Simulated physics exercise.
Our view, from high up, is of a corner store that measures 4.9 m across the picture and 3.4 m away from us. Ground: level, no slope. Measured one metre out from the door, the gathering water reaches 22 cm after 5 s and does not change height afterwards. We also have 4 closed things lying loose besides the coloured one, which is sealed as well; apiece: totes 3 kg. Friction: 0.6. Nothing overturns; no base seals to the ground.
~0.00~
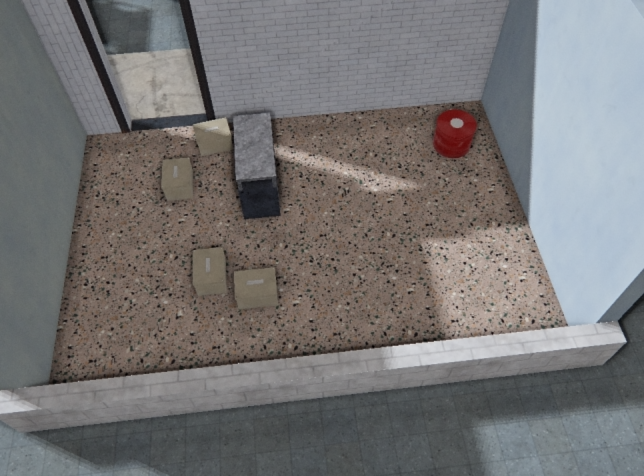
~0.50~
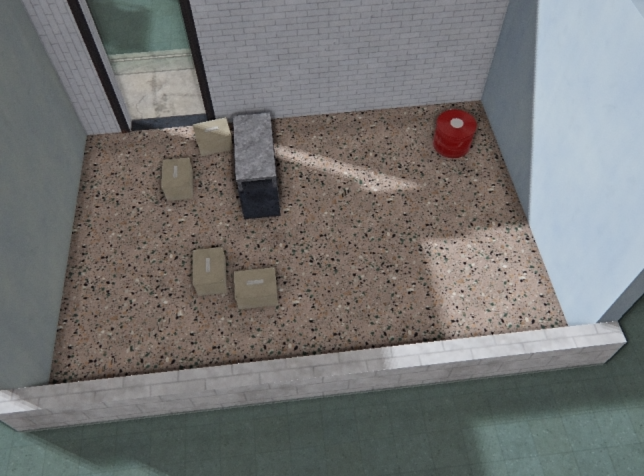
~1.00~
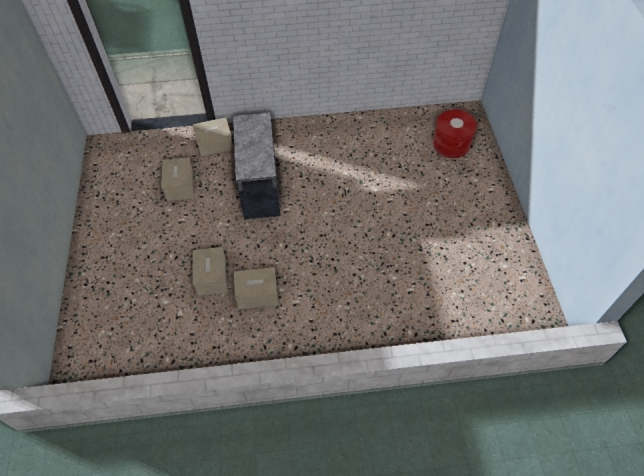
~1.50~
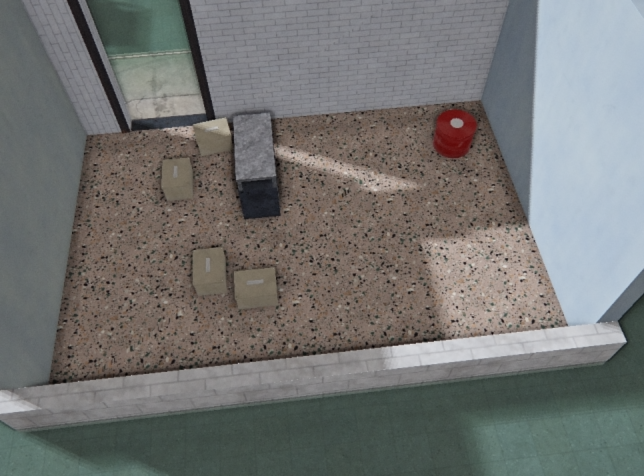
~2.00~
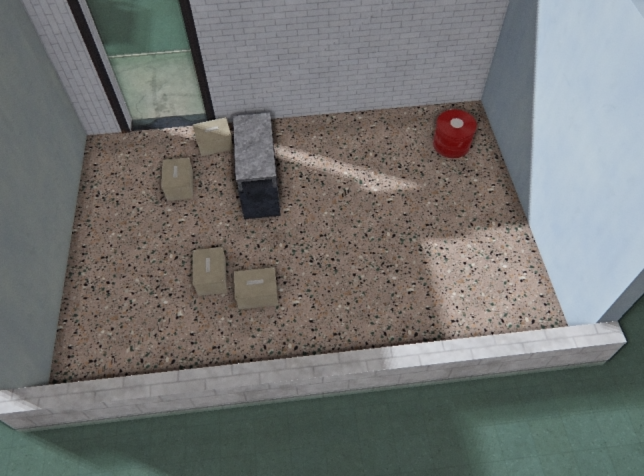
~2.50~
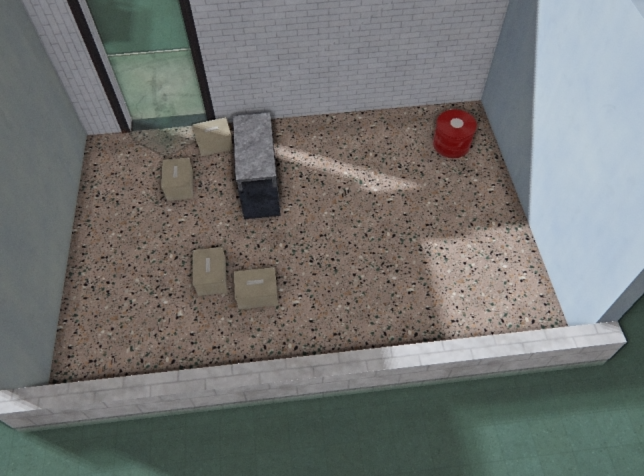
Speckled-floored room seen from above with a red tub and scattered boxes sitting still, as greenish water spreads outside the doorway and just inside.
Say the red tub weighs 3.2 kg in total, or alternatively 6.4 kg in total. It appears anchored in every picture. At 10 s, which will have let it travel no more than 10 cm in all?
Pick: The smaller mass.
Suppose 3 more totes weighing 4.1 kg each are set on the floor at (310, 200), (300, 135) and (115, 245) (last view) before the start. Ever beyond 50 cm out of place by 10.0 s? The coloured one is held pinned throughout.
Order as asked: Stays within / stays within / goes beyond.
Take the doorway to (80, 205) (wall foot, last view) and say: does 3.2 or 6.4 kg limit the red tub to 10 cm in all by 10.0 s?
The answer is that neither mass suffices.
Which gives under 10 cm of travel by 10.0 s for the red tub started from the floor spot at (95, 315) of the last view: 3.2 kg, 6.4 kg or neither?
Outcome - failure with both.
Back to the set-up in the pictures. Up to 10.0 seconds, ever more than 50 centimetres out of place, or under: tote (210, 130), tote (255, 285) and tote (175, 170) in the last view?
First below the mark, second above the mark, third above the mark.
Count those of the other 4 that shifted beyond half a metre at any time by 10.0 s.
That comes to 3.
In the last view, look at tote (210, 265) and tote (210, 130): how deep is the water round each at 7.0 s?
Close to 8 and 4 centimetres.
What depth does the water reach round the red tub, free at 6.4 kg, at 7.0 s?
Depth: Approx. 0 cm.
After 3.5 s the red tub would be 0 cm from its start with 3.2 kg and 0 cm from its start with 6.4 kg; 0 cm of water round it then.
After 4.5 s the red tub would be 0 cm from its start with 3.2 kg and 0 cm from its start with 6.4 kg; 0 cm of water round it then.
After 7.0 s the red tub would be 0 cm from its start with 3.2 kg and 0 cm from its start with 6.4 kg; 0 cm of water round it then.
After 10.0 s the red tub would be 0 cm from its start with 3.2 kg and 0 cm from its start with 6.4 kg; 1 cm of water round it then.
